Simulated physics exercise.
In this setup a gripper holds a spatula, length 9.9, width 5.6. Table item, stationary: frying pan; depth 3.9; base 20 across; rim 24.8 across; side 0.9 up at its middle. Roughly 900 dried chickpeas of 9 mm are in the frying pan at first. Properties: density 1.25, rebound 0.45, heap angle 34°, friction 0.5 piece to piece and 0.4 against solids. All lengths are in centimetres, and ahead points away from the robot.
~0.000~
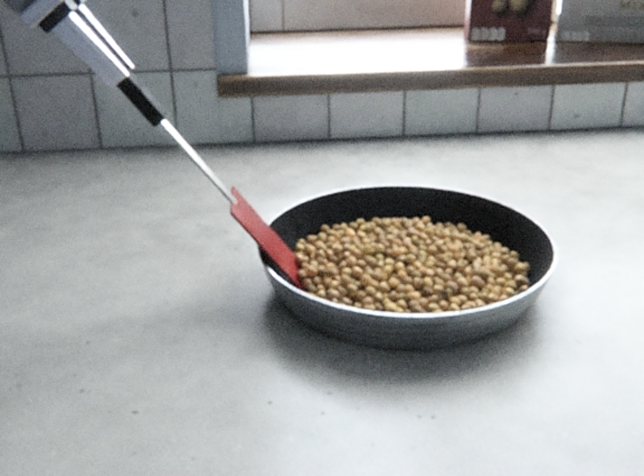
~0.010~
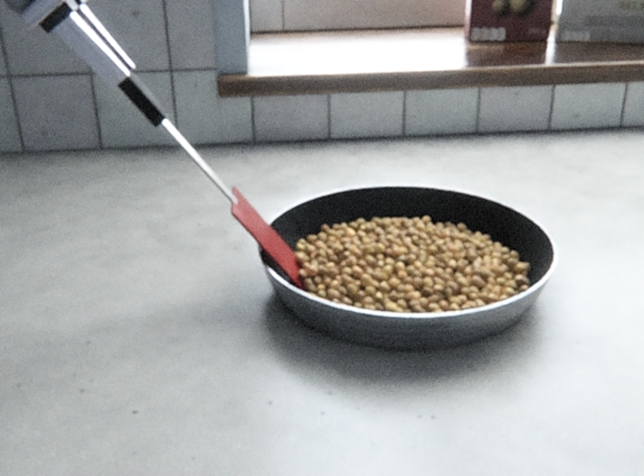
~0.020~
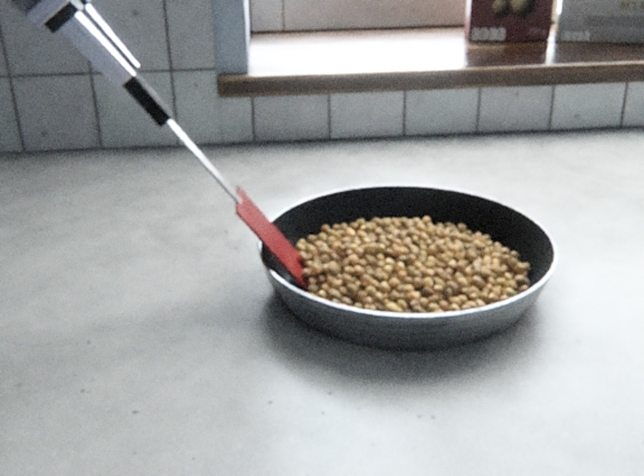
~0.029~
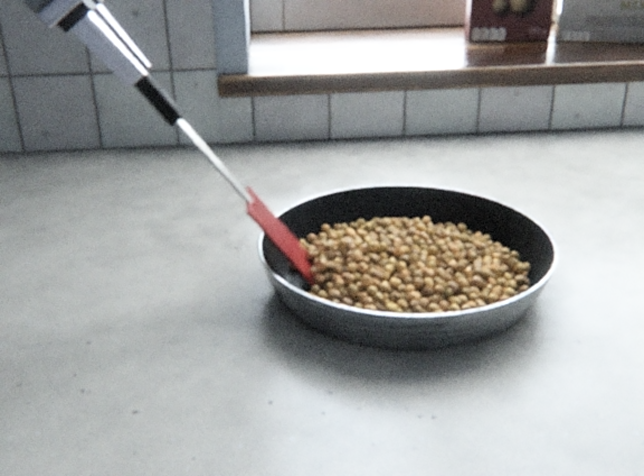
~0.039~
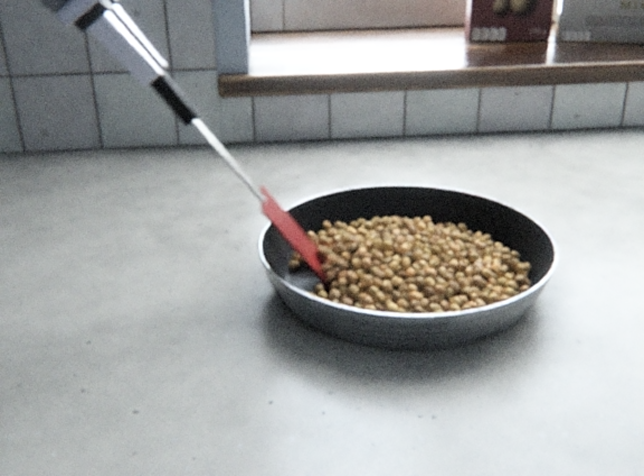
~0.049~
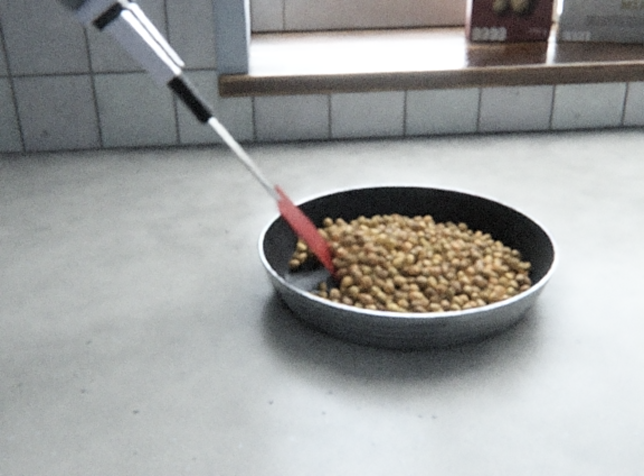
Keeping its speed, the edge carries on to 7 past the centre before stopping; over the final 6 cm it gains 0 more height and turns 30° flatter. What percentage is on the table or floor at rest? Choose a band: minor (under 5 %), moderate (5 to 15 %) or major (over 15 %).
Minor.
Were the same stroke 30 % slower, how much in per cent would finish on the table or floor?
I'd expect near 0 per cent.
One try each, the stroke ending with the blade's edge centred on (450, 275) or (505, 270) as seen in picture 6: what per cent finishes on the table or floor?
I'd say some 0 per cent, then some 5 per cent.
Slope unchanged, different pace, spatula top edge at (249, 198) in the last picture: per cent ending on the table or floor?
That share would be about 0 percent.
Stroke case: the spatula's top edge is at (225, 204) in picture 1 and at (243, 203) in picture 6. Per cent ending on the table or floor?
Roughly 0 percent ends up there.
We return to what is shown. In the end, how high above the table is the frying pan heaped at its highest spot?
Some 4.5 cm above the table.
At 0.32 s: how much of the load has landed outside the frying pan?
My estimate is roughly 2 %.
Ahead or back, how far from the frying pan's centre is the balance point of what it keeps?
Roughly 3.5 cm ahead of the centre.
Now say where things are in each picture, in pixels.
The first frame shows spatula top edge at (231, 199), sloping 54°; upper third of the load around (402, 262), from x 295 to 525, top at y 220; 900 in the frying pan.
The second frame shows spatula top edge at (232, 199), sloping 54°; upper third of the load around (402, 262), from x 295 to 525, top at y 220.
The third frame shows spatula top edge at (237, 199), sloping 54°; upper third of the load around (401, 261), from x 295 to 525, top at y 220.
The fourth frame shows spatula top edge at (247, 198), sloping 54°; upper third of the load around (395, 260), from x 295 to 525, top at y 220.
The fifth frame shows spatula top edge at (262, 198), sloping 54°; upper third of the load around (393, 257), from x 295 to 525, top at y 220.
The sixth frame shows spatula top edge at (277, 197), sloping 54°; upper third of the load around (395, 256), from x 295 to 525, top at y 220; 900 in the frying pan.
By 0.08 s, sloping 54°, highest piece 6 above the table; 900 in the frying pan.
By 0.11 s, sloping 46°, highest piece 7 above the table; 900 in the frying pan.
By 0.32 s, sloping 24°, highest piece 5 above the table; 883 in the frying pan, 17 on the table or floor.
By 1.37 s, sloping 24°, highest piece 4 above the table; 883 in the frying pan, 17 on the table or floor.
Final count, 883 in the frying pan, 17 on the table or floor. That is 2 % on the table or floor.
